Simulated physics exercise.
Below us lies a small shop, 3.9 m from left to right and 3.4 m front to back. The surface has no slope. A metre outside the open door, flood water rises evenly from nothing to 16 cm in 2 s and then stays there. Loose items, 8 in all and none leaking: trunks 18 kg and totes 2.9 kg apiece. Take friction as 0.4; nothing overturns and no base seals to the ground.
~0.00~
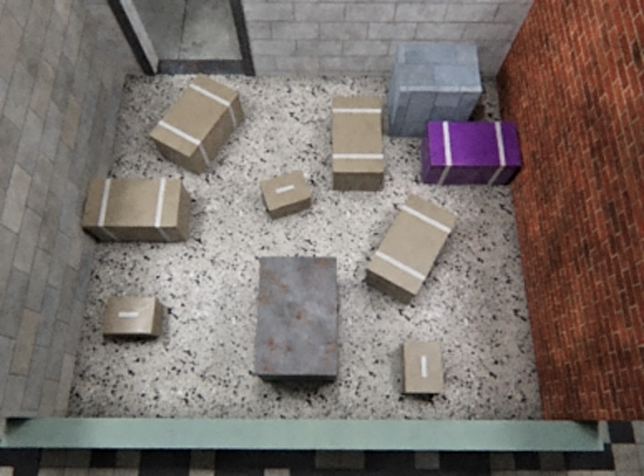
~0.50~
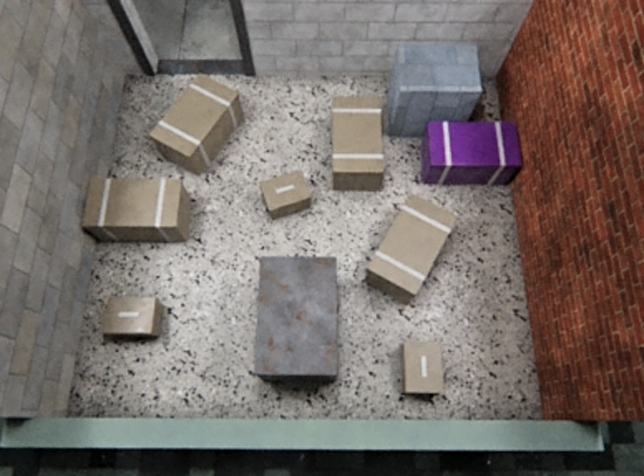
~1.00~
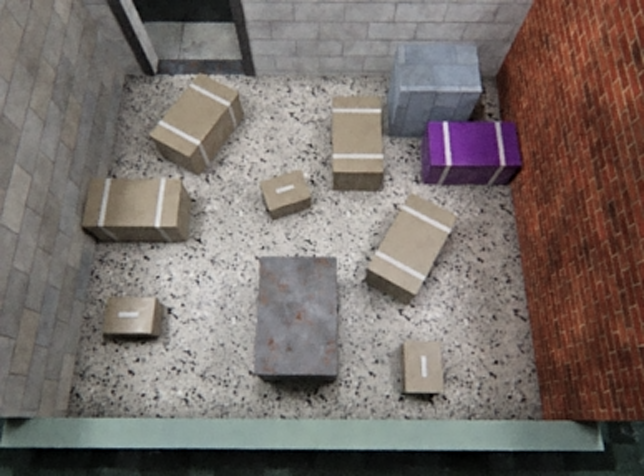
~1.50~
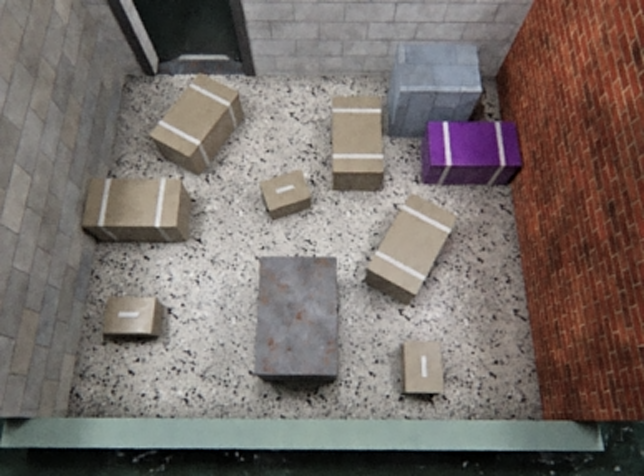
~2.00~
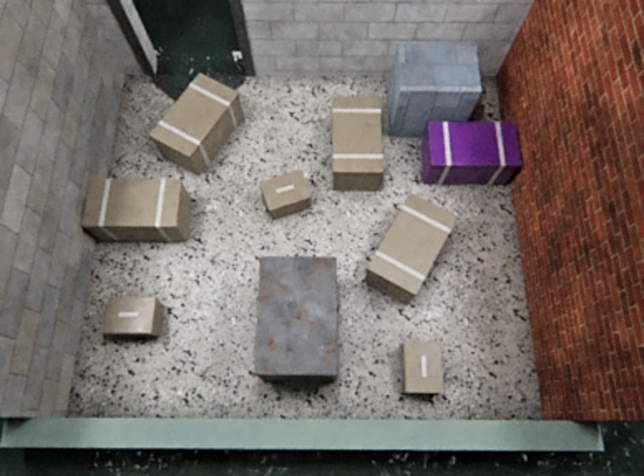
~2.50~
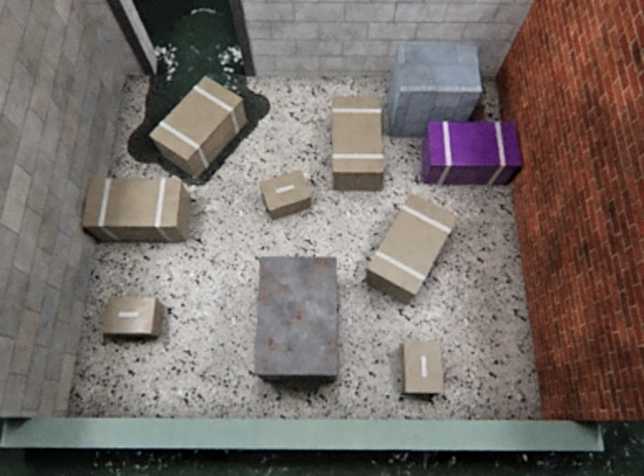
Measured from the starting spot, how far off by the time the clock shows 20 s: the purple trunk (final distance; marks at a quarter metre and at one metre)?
The purple trunk holds its place.
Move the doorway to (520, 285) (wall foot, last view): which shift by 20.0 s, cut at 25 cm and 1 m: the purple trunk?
Then the purple trunk travels far.
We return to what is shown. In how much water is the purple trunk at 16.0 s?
About 12 cm.
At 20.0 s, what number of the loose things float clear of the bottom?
At that moment 8.
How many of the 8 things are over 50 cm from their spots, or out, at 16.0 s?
By then 7.
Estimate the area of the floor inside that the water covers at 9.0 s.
About 11.0 m2.
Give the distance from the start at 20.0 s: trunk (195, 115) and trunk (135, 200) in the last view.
In turn: 200 cm, 150 cm.
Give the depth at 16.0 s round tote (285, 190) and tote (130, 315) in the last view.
About 10 and 11 cm.
After 4.0 s the purple trunk is near (474, 143), 0.0 m from its start, aground; 0 afloat.
After 9.0 s the purple trunk is near (474, 143), 0.0 m from its start, aground; 4 afloat.
After 16.0 s the purple trunk is near (477, 132), 0.1 m from its start, afloat; 8 afloat.
After 20.0 s the purple trunk is near (478, 132), 0.1 m from its start, afloat; 8 afloat.
